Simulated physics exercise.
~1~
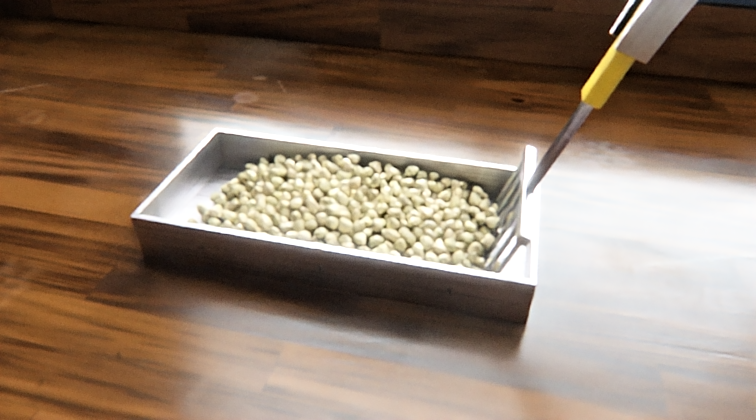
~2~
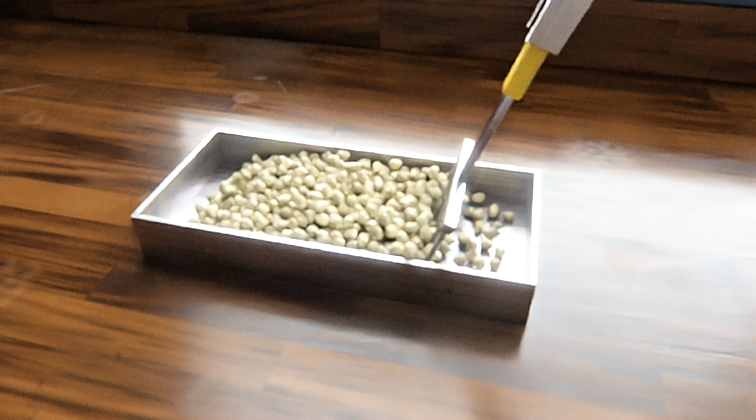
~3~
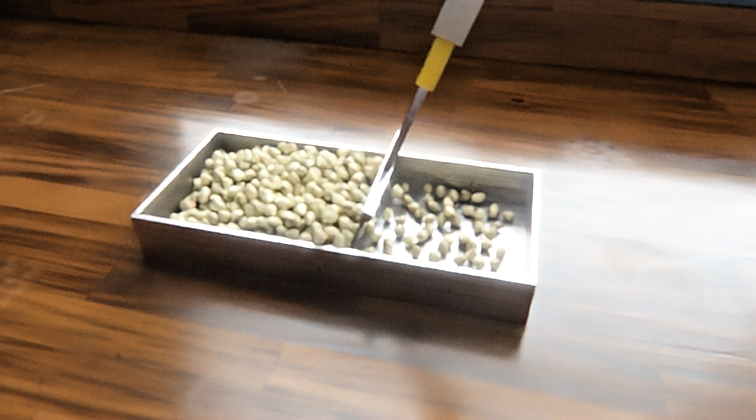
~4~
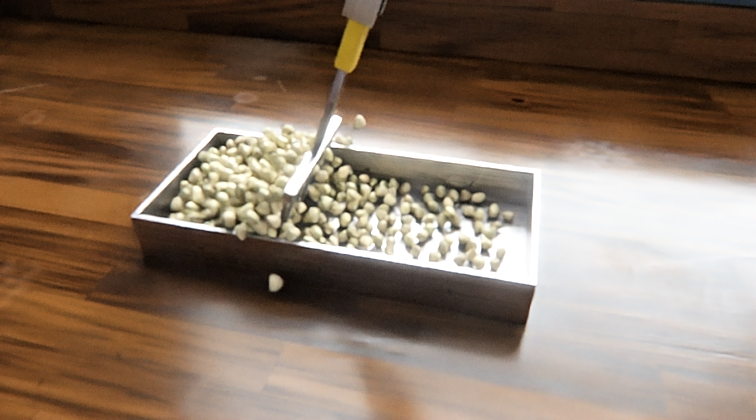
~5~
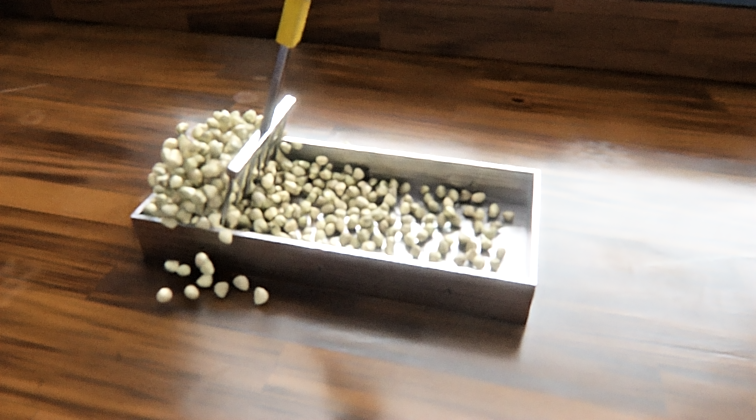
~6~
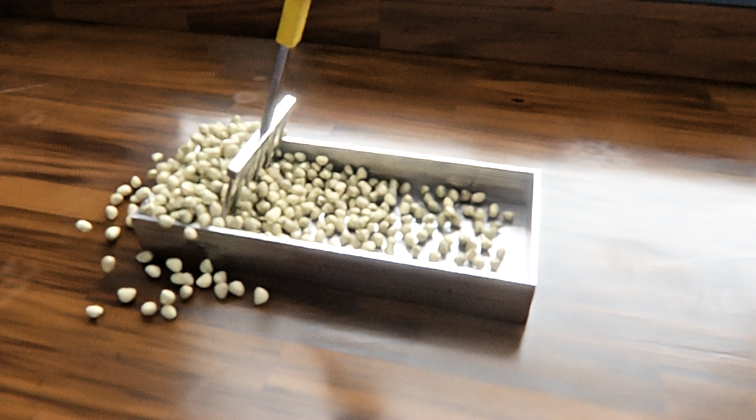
A fork with a yellow collar swept left through a tray of pale dried beans on a wooden table, heaping them up at the left end until some spilled over the edges and scattered on the tabletop, while most stayed in the tray.
